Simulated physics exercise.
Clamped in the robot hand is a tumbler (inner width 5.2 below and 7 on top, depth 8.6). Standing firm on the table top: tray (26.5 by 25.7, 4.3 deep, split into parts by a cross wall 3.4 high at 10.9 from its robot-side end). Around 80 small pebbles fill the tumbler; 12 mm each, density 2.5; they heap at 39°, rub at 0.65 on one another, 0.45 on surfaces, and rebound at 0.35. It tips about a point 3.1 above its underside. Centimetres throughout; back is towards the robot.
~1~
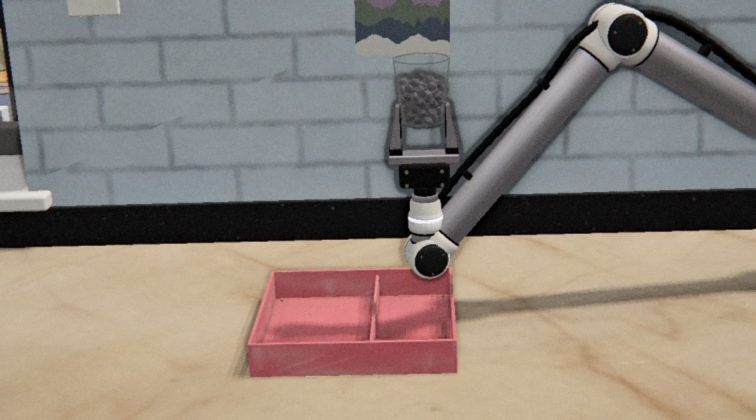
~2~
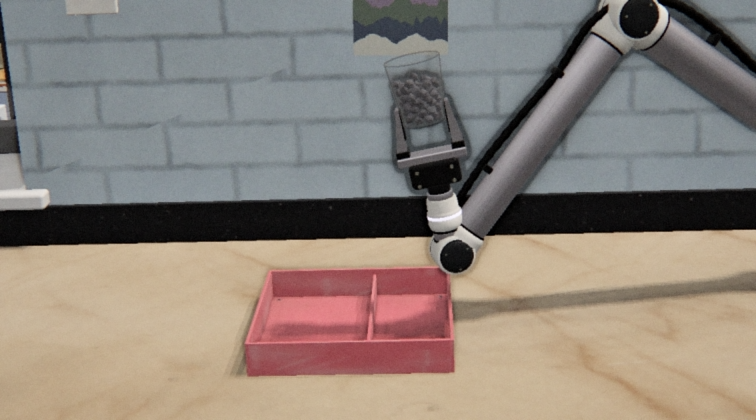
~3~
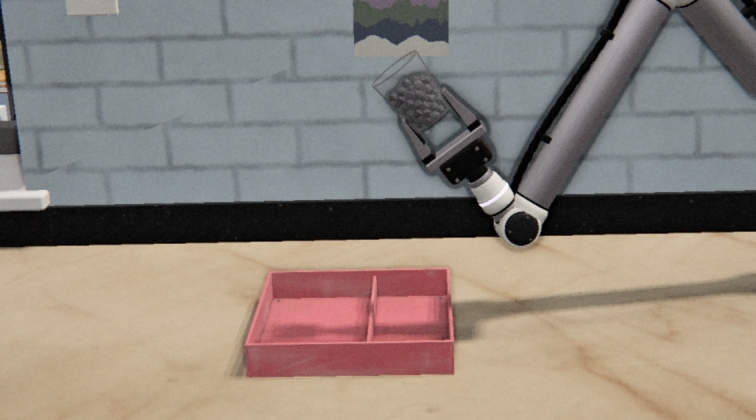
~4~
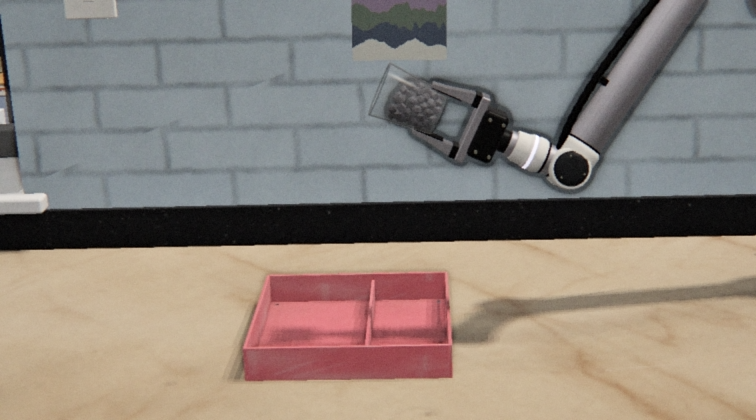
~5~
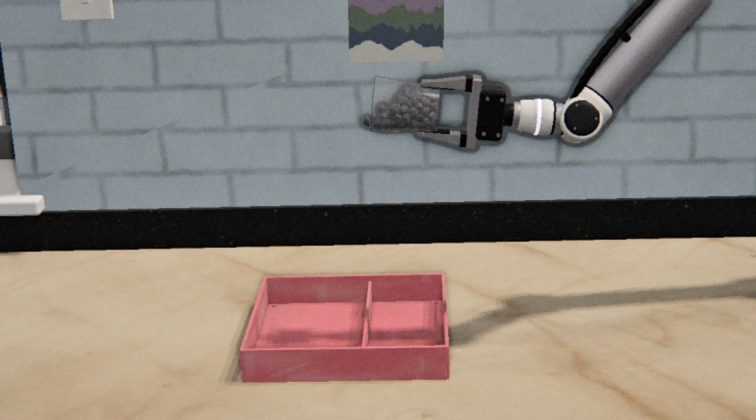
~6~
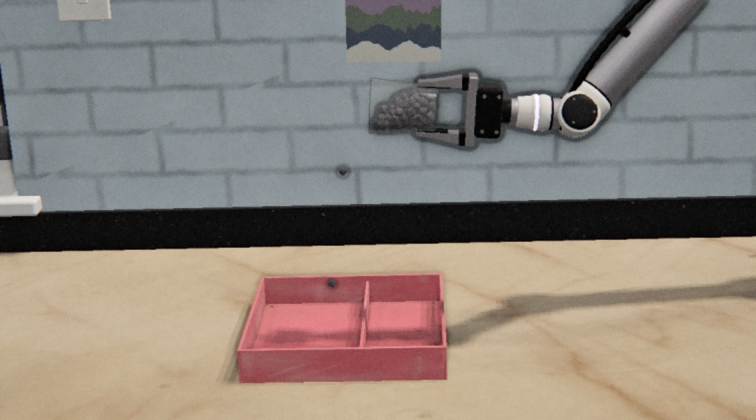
A robot arm holds up a clear tumbler of small dark pebbles above a pink divided tray on a marbled table top. The gripper tilts the tumbler leftward until it lies nearly on its side, the pebbles sliding toward its mouth, and then a couple drop out toward the tray's larger left part.
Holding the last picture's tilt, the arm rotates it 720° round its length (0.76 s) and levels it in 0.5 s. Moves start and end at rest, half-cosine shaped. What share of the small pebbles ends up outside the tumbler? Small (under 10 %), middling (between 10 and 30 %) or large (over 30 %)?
Share outside the tumbler: Middling (between 10 and 30 %).
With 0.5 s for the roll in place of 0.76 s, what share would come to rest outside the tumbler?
It would be near 15 per cent.
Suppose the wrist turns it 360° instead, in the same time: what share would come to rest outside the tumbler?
Then about 30 per cent.
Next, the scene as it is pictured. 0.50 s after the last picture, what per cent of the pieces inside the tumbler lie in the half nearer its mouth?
About 35 per cent.
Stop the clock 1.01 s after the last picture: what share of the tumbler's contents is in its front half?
Some 55 per cent.
Then, 0.50 s later, tipped 86°, highest piece 36 above the table; 72 in the tumbler, 4 in the far-side part, 7 in flight or on a rim.
Then, 1.01 s later, tipped 44°, highest piece 36 above the table; 65 in the tumbler, 18 in the far-side part.
Then, 1.46 s later, upright, highest piece 37 above the table; 65 in the tumbler, 18 in the far-side part.
Then, 2.16 s later, upright, highest piece 37 above the table; 65 in the tumbler, 18 in the far-side part.
At rest, 65 in the tumbler, 18 in the far-side part. That is 22 % outside the tumbler.
